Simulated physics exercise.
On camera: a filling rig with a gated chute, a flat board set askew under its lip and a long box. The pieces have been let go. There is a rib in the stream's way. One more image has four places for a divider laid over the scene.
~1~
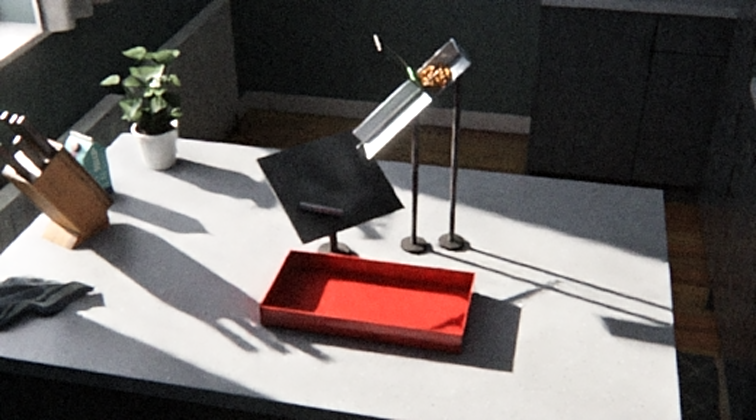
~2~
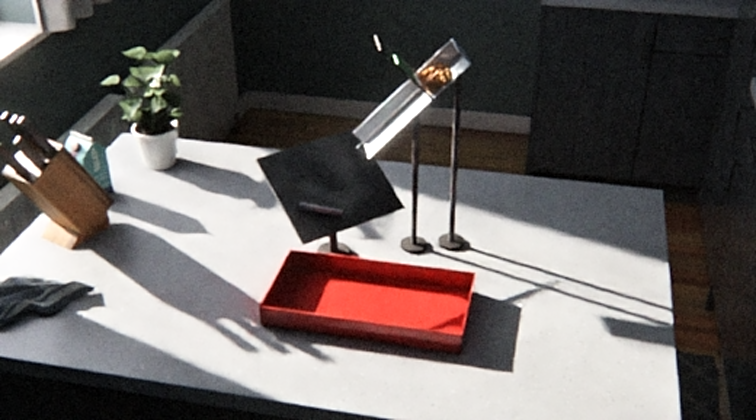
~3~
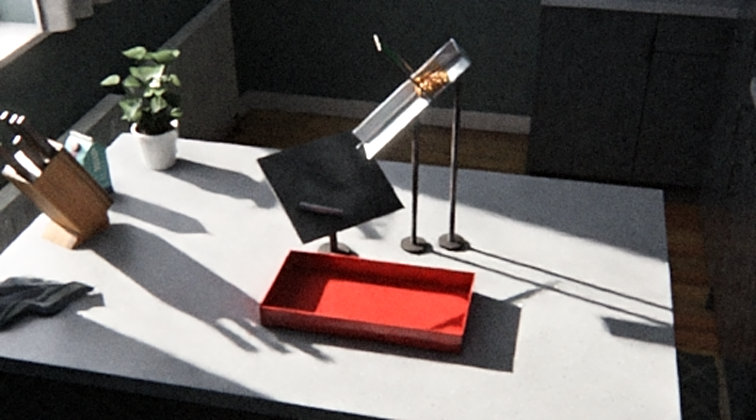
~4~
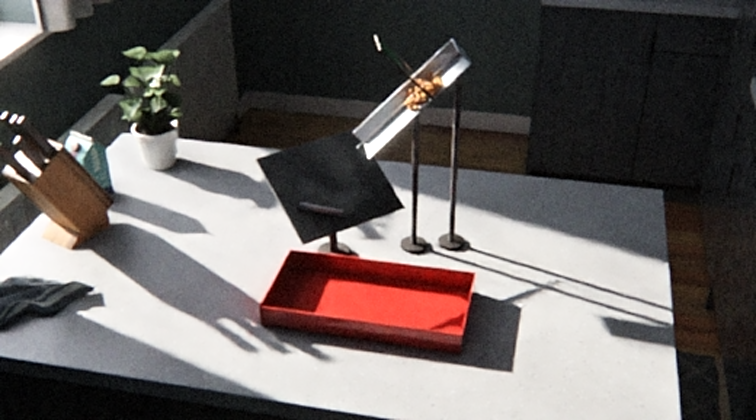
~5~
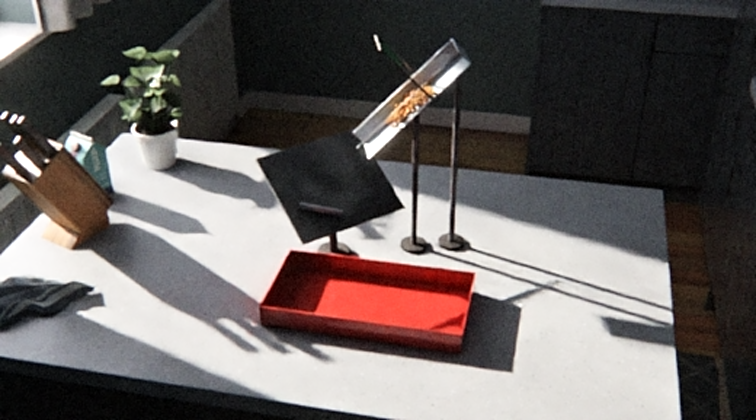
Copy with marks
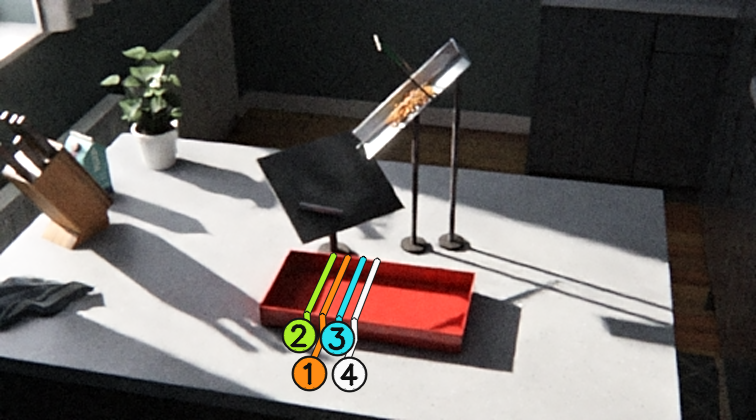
Golden-brown chickpeas bunch near the top of a clear, sloping chute, then slide down and left along it, stretching into a looser stream while everything else and the camera stay still. Below the chute are a tilted black board and an empty red box, with a knife block, dark cloth and potted plant at left. The pale tabletop is seen from above in a dim, sunlit room.
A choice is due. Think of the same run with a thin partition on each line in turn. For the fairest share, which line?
4 is best.
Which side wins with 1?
The right side.
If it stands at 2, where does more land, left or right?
The right side.
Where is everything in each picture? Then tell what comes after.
Load behind the gate near (434, 78), roasted chickpeas; lip of the chute near (367, 151), sloping fairly steeply, in the first frame.
Middle of the board near (331, 183), tilted fairly steeply; middle of its low edge near (356, 225); of its high edge near (307, 143), in the second frame.
Front corners of the box near (260, 306) and (461, 334), empty; front of the load near (421, 91), in the third frame.
Middle of the load near (421, 92); its front near (406, 103), close to a quarter of the way to the lip; rib from (300, 203) to (343, 211), in the fourth frame.
Middle of the load near (413, 101); its front near (388, 122), close to two thirds of the way to the lip, in the fifth frame.
On the marked copy, line 1 crosses the front rim at (322, 315); line 2 crosses the front rim at (307, 313); line 3 crosses the front rim at (339, 317); line 4 crosses the front rim at (354, 319).
With 1, of what is caught, a small share on the left of the divider, all but a few on the right.
With 2, of what is caught, a small share on the left of the divider, all but a few on the right.
With 3, of what is caught, a small share on the left of the divider, the bulk on the right.
With 4, of what is caught, close to half on the left of the divider, close to half on the right.
